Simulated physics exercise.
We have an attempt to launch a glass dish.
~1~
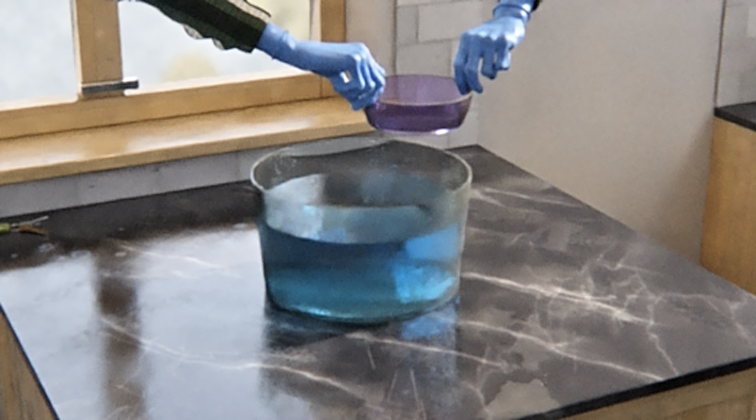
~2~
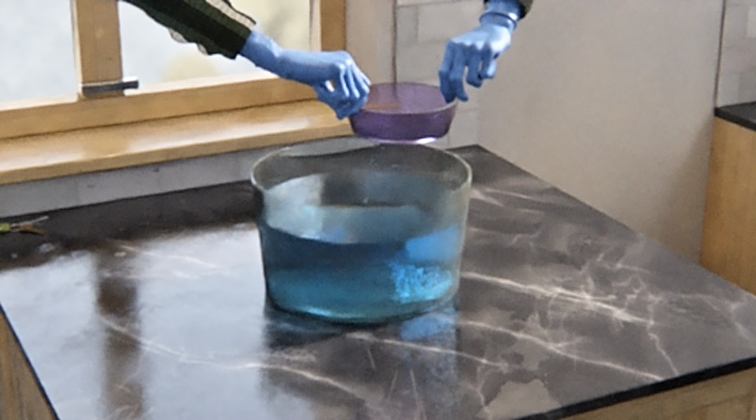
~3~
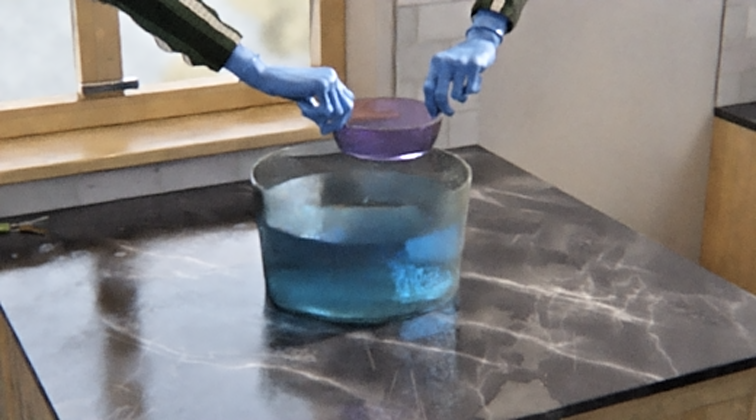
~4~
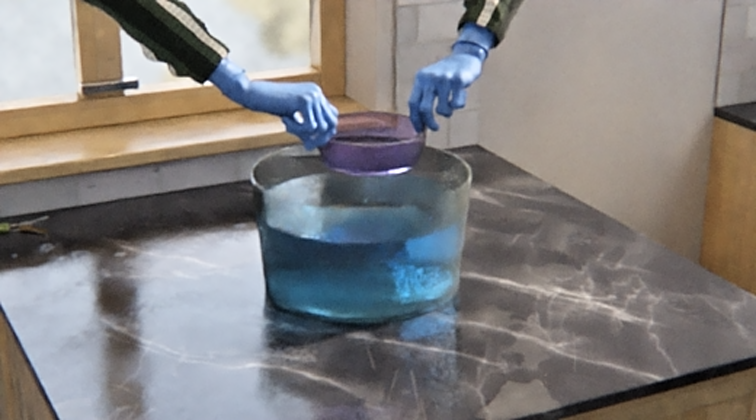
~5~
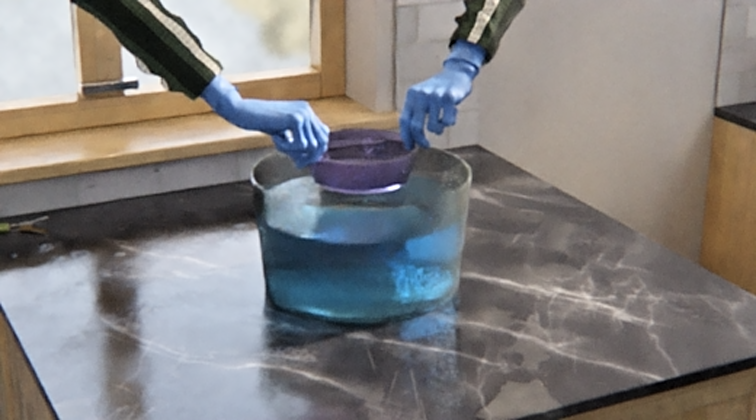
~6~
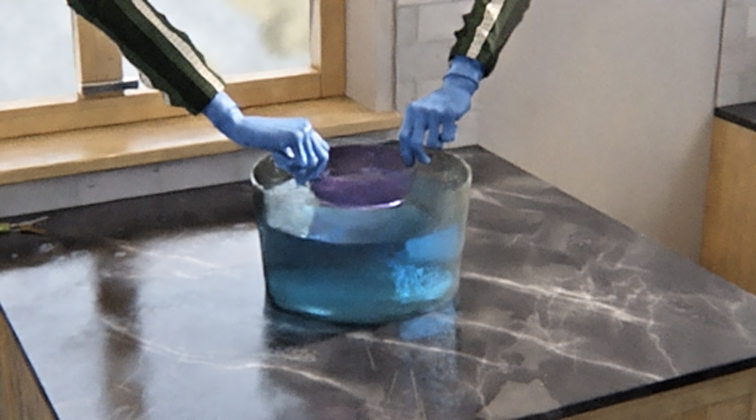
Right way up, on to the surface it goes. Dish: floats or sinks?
Afloat.
A moment on, the dish dips into the water.
Further on, it bobs and steadies.
When it is over, the dish floats with about half of its side showing.
